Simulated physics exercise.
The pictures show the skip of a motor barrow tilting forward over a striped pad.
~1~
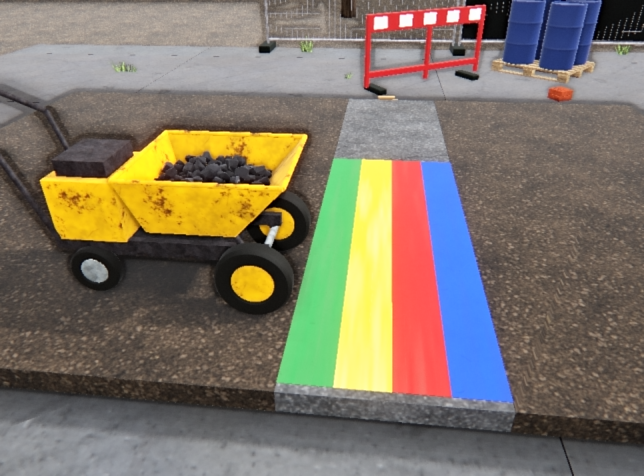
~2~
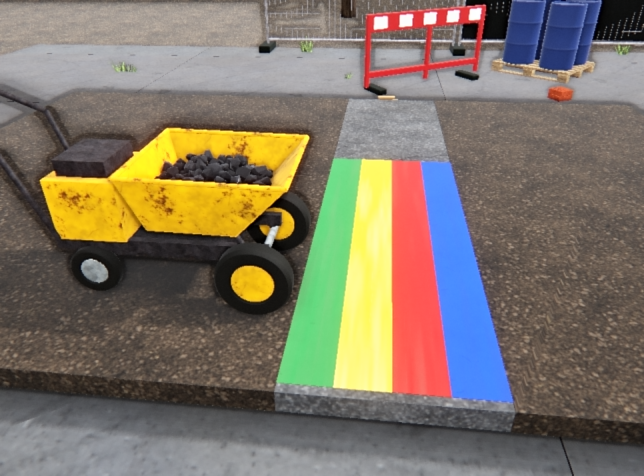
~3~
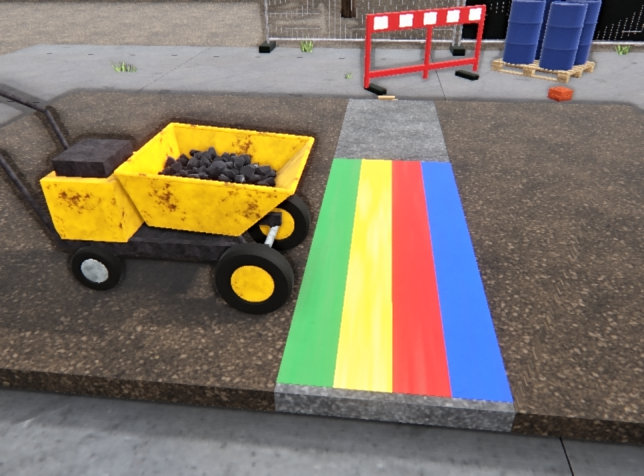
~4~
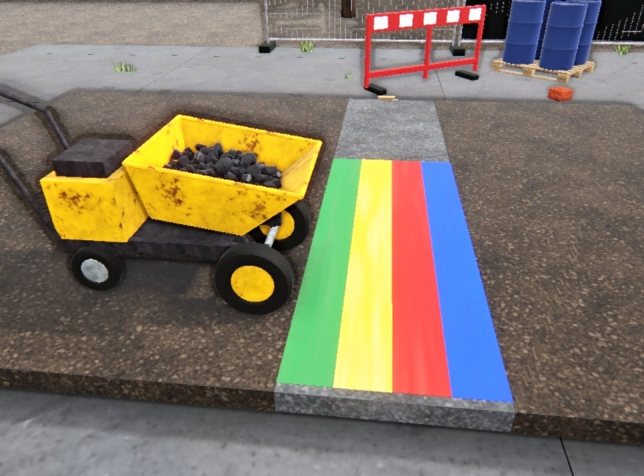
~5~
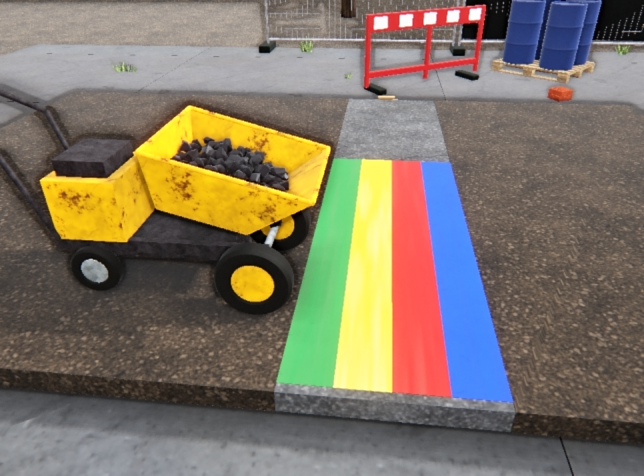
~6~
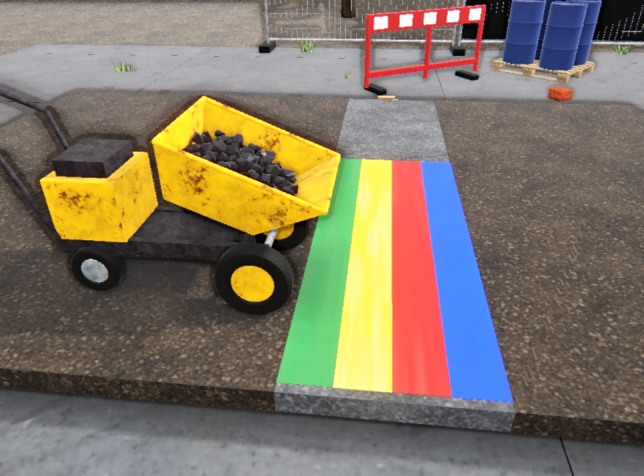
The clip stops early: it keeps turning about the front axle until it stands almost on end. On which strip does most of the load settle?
The heap favours the red strip.
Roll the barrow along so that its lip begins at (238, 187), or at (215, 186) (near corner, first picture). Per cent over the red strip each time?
The first gives 20 %, the second 10 %.
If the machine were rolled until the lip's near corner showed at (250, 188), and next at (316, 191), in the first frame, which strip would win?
In turn: That yellow strip; the strip in red.
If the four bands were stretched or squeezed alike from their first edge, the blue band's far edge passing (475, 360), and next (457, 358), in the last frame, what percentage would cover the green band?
First some 0, then 0 per cent.
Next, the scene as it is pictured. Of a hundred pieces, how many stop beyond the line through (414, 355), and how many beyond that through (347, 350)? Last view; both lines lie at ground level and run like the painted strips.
First some 30, then 70 per cent.
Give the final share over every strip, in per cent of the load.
Green strip near 0; yellow strip near 25; red strip near 35; blue strip near 10.
Soon after the last picture, skip tipped steeply; all in the skip.
A little later, skip tipped right over; about two thirds in the skip; about a quarter over the yellow strip; a small part over the red strip; a stray few over the blue strip.
Later still, skip tipped right over; about a quarter in the skip; about a quarter over the yellow strip; about a third over the red strip; a small part over the blue strip; a stray few off the paint.
At rest, skip tipped right over; about a quarter in the skip; none over the green strip; about a quarter over the yellow strip; about a third over the red strip; a small part over the blue strip; a small part off the paint.
